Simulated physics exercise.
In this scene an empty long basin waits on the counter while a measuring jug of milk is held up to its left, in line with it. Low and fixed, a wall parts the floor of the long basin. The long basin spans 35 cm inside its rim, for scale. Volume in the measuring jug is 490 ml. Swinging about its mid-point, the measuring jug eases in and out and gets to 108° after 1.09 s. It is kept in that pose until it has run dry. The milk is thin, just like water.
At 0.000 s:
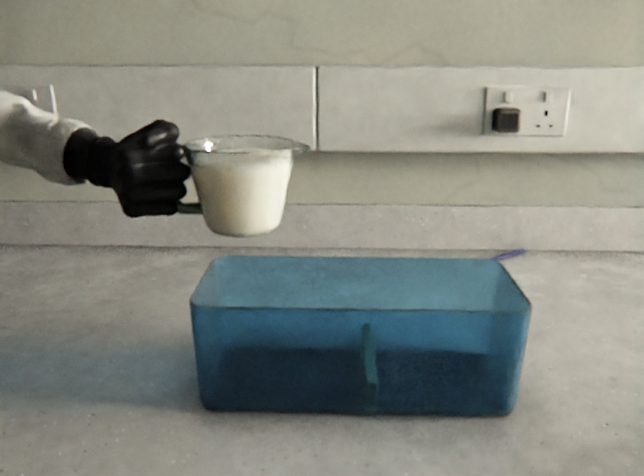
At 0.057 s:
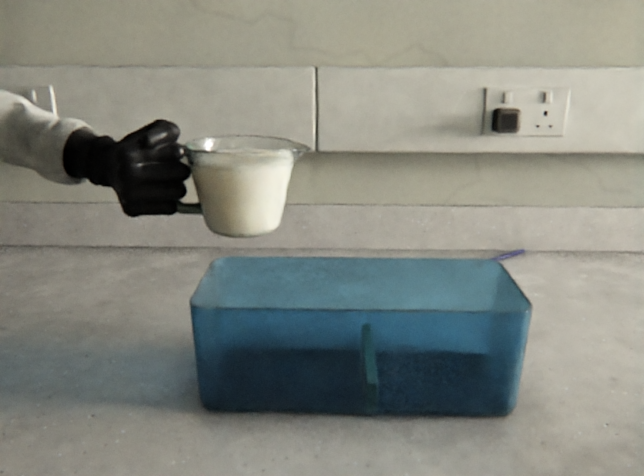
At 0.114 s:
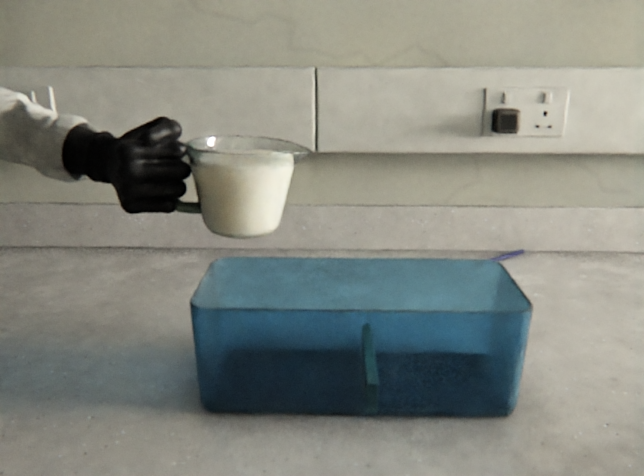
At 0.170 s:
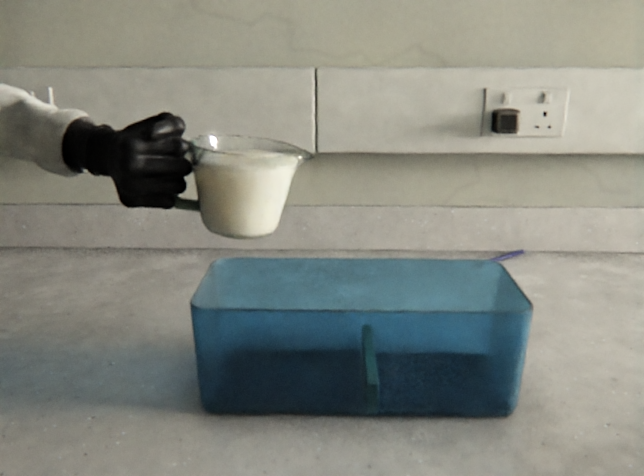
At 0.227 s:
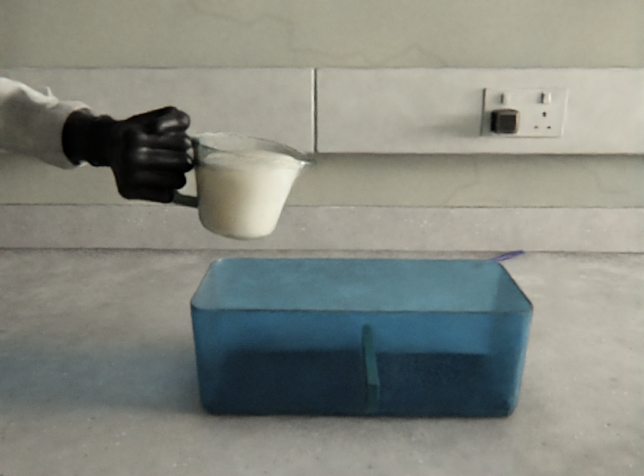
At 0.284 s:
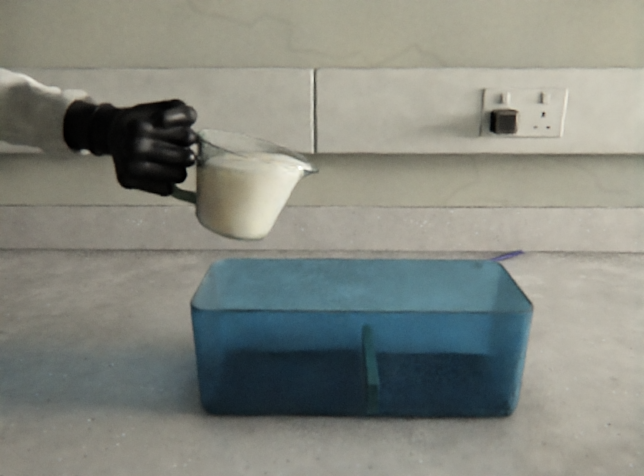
In the video, a black-gloved hand holds a clear measuring jug of milk above the left part of a translucent blue basin with a low dividing wall on a counter, and gradually tilts the jug to the right.
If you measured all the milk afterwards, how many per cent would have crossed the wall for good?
Around 26 per cent would have crossed.
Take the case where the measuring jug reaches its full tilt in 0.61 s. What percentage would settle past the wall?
In that case some 15 per cent.
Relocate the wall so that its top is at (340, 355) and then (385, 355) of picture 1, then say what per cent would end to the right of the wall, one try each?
70 in a hundred, followed by 10 in a hundred.
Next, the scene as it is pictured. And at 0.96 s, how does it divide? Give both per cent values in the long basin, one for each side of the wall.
Near 66 on the left, 24 on the right.
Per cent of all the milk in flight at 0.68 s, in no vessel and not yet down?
Around 22 in a hundred.
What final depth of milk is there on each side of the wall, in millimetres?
Left part: About 14 mm; right part: About 6 mm.
By 0.68 s the tilt is 74° and 53 per cent is still to pour, 13 is left of the wall and 12 right of it.
By 0.96 s the tilt is 104° and 5 per cent is still to pour, 66 is left of the wall and 24 right of it.
By 1.26 s the tilt is 108° and 0 per cent is still to pour, 73 is left of the wall and 26 right of it.
By 1.59 s the tilt is 108° and 0 per cent is still to pour, 73 is left of the wall and 26 right of it.
At rest 73 per cent lies left of the wall, 26 right of it and 1 outside.
